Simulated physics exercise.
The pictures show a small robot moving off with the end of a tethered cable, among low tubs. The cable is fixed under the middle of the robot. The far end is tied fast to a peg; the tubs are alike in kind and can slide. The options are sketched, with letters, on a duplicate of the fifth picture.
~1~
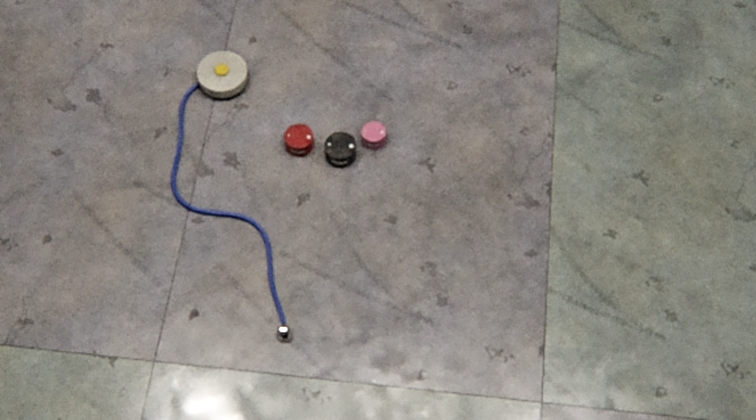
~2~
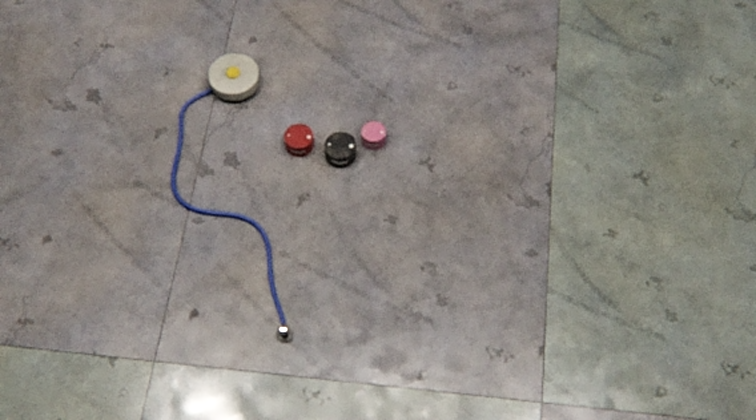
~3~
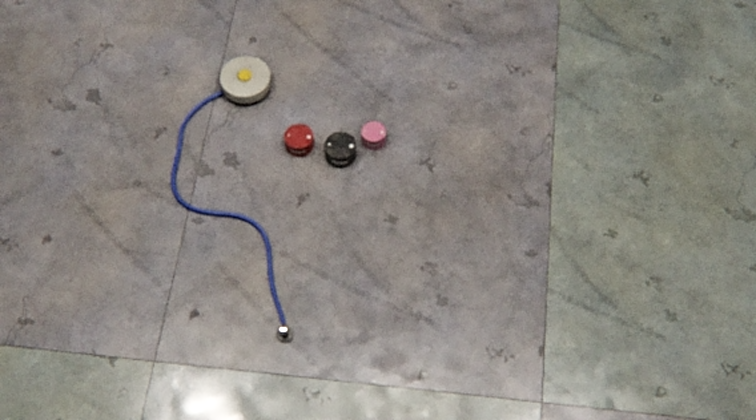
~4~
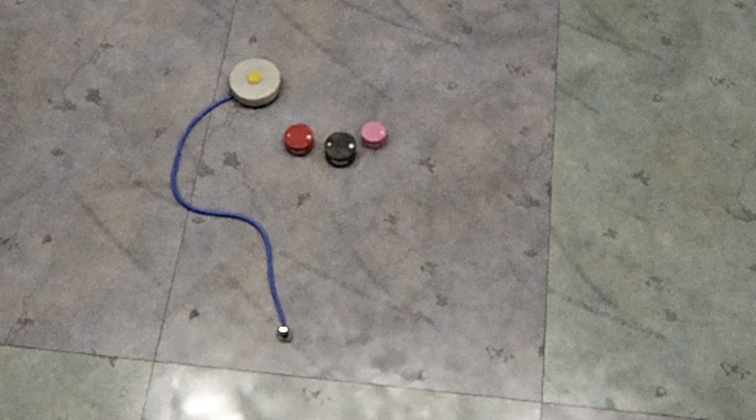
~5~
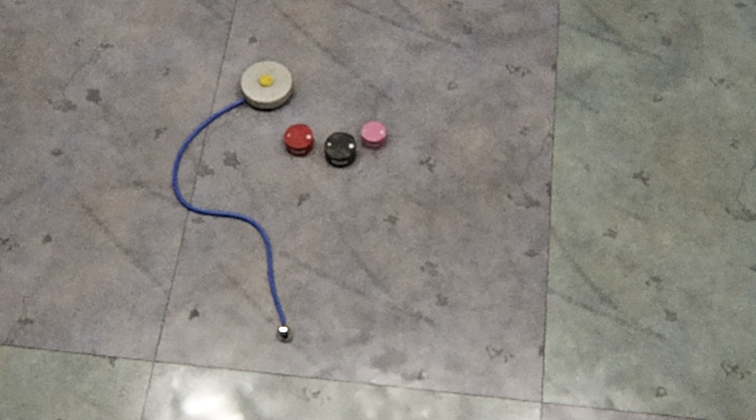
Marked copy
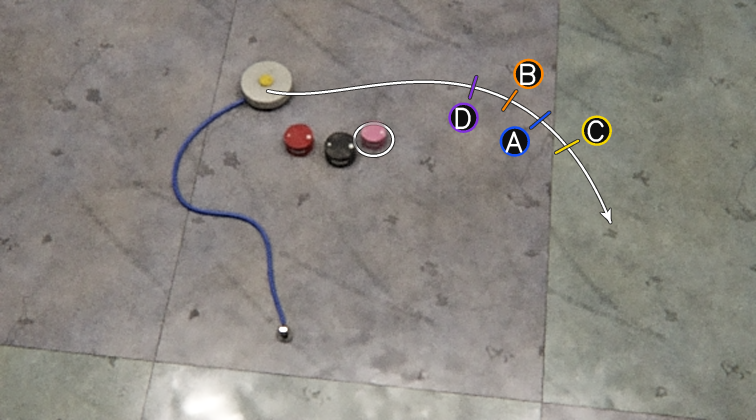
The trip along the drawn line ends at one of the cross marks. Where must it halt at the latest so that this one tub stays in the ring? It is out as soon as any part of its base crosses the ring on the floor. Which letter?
The farthest safe stop is D.
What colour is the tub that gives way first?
The red one.
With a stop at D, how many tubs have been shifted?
Two.
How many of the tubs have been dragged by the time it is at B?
Three.
On the marked copy, A at (540, 120); B at (510, 100); C at (567, 147); D at (473, 87); the ring at (374, 140); the route from (268, 91) via (473, 87) to (611, 223).
Taking D. A third of the way, robot (340, 85); pink tub (374, 136).
Two thirds of the way, robot (412, 77); pink tub (374, 136).
When it is over, robot (474, 82); black tub (356, 153); pink tub (374, 135); red tub (328, 165); the pink tub is still in its ring.
As for the rest, A drags the ringed tub to (414, 163); B drags the ringed tub to (395, 149); C drags the ringed tub to (429, 176).
